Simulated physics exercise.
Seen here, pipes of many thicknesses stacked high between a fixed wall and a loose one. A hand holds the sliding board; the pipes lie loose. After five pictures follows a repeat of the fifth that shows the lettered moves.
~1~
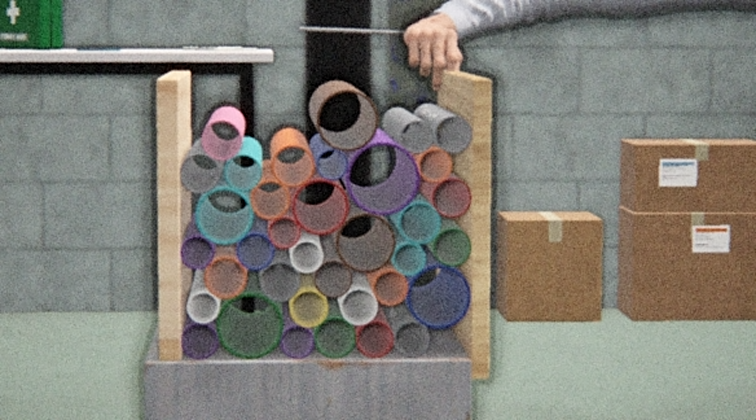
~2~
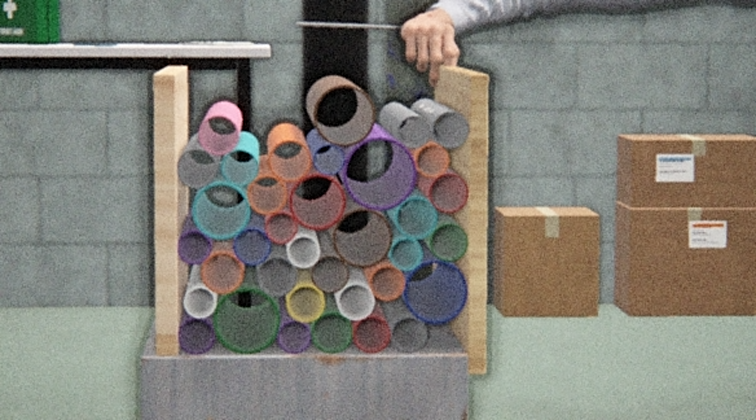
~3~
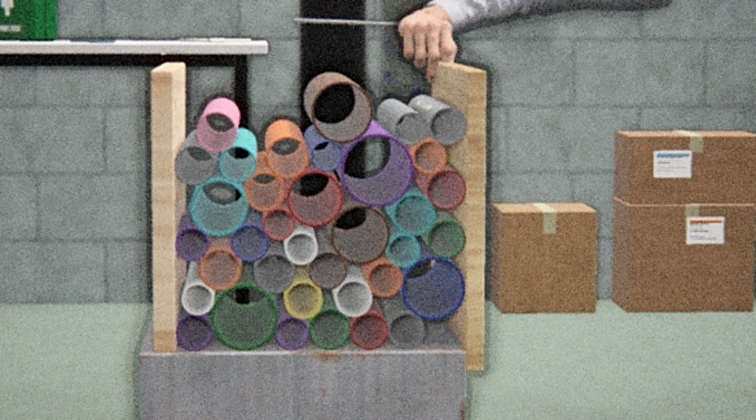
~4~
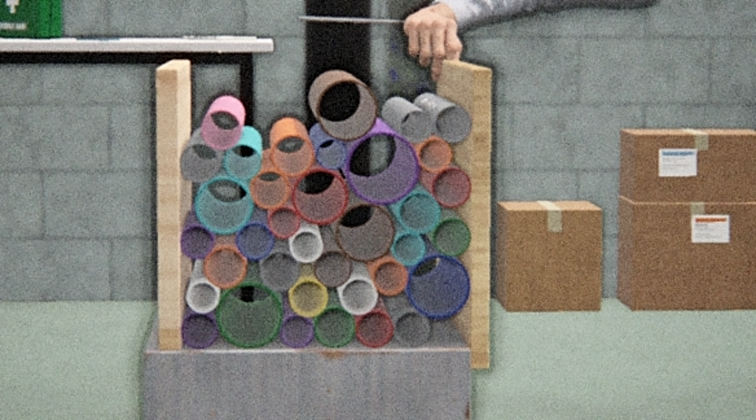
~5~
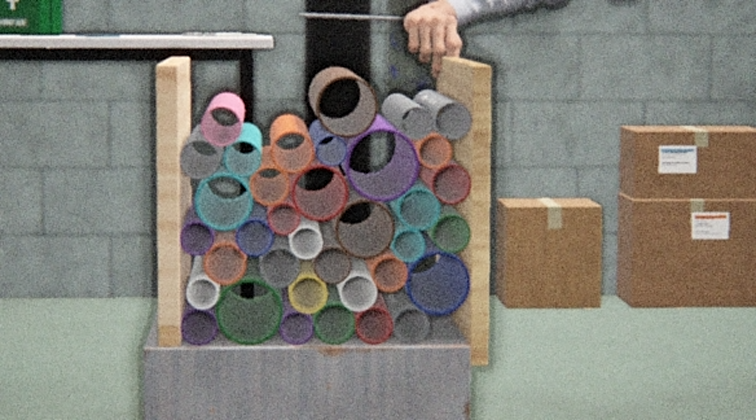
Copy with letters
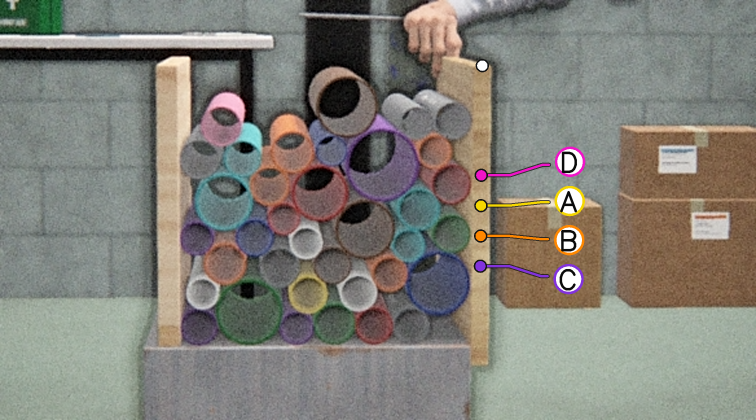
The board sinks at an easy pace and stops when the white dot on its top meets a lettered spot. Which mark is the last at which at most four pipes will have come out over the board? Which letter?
Stop at B.
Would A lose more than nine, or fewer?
It loses fewer than nine.
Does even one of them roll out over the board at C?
Yes.
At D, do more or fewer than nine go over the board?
It loses fewer than nine.
On the marked copy, A at (481, 205); B at (480, 236); C at (480, 266); D at (481, 175); the white dot at (482, 66).
With B. Early on, top of the board (472, 139).
Further on, top of the board (471, 221).
At the end, top of the board (471, 235), four out over the board.
As for the rest, A one out over the board; C more than four out over the board; D none out over the board.
